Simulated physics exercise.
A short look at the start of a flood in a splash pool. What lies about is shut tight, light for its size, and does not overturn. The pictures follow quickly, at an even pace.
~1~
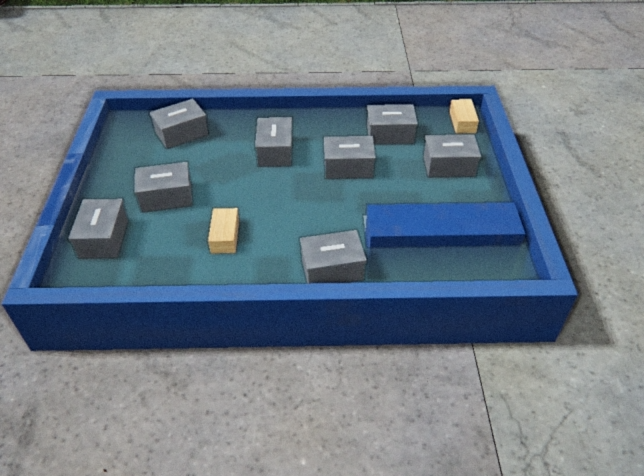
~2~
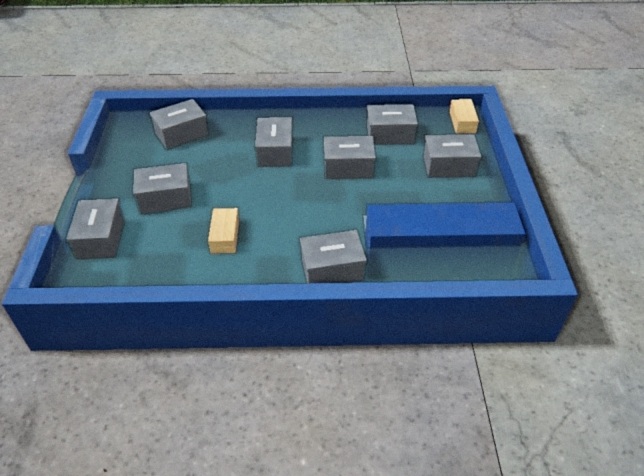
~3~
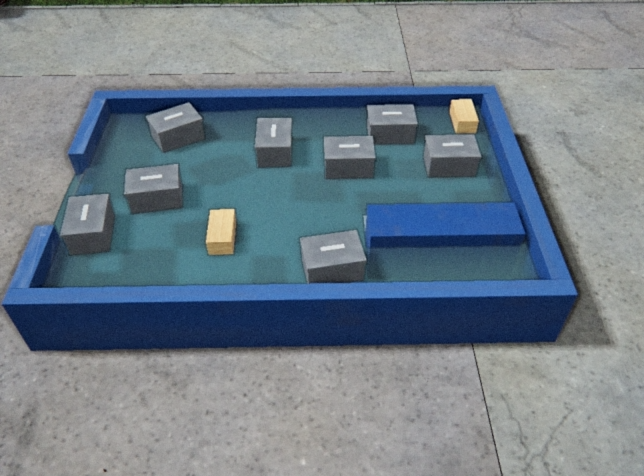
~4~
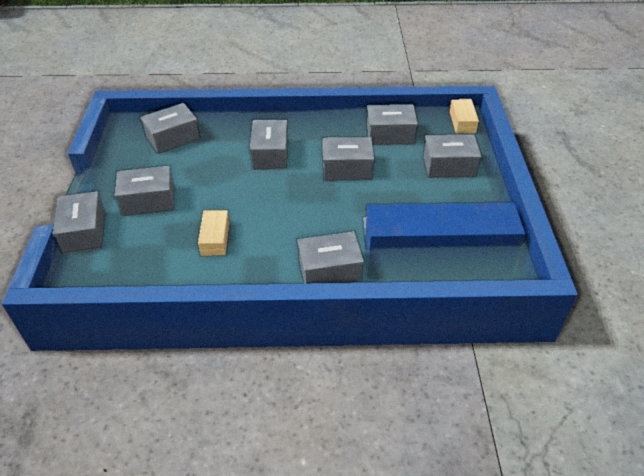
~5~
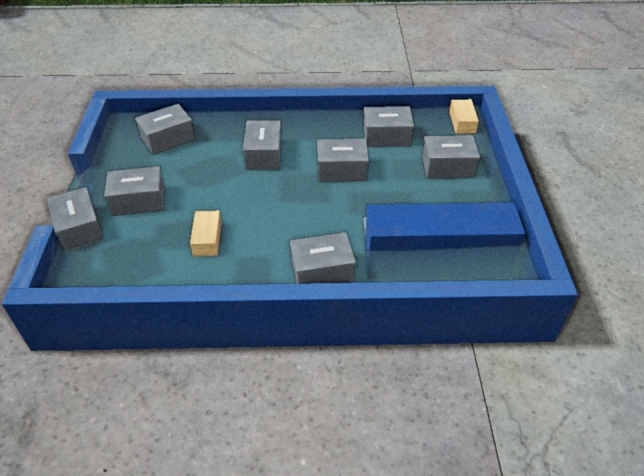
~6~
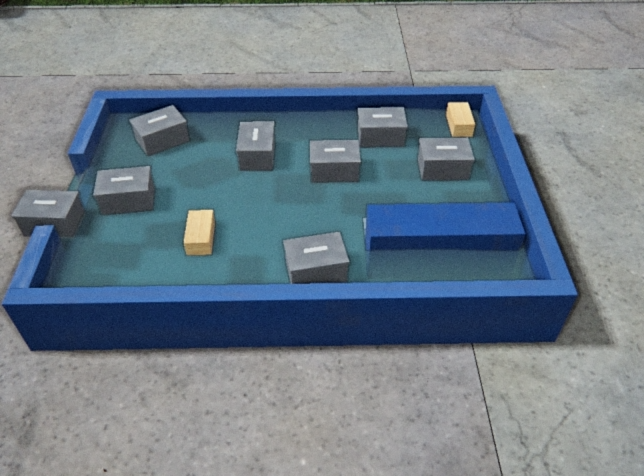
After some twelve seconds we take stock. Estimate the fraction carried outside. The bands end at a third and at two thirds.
That comes to not even a third.
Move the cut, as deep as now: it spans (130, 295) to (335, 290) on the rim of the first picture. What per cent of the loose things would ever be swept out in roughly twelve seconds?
About 20 per cent.
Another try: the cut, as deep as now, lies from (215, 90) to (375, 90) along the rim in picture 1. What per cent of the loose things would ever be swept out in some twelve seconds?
Near 30 in a hundred.
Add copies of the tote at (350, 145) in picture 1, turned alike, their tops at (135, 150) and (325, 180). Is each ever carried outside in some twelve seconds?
One after the other: Gone, left behind.
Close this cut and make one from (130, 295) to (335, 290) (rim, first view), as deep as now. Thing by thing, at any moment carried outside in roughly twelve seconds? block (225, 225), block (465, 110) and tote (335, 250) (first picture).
In that order: Through, kept in, yes.
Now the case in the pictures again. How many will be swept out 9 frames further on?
It comes to 2.
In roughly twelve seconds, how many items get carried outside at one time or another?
It comes to 2.
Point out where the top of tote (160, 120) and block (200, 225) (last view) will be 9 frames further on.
At about (125, 136) and (157, 228).
A moment on, 1 of 10 are out; 9 afloat.
Next, 2 of 10 are out; 8 afloat.
Later, 2 of 10 are out; 8 afloat.
In the end, 2 of 10 are out; 8 afloat.
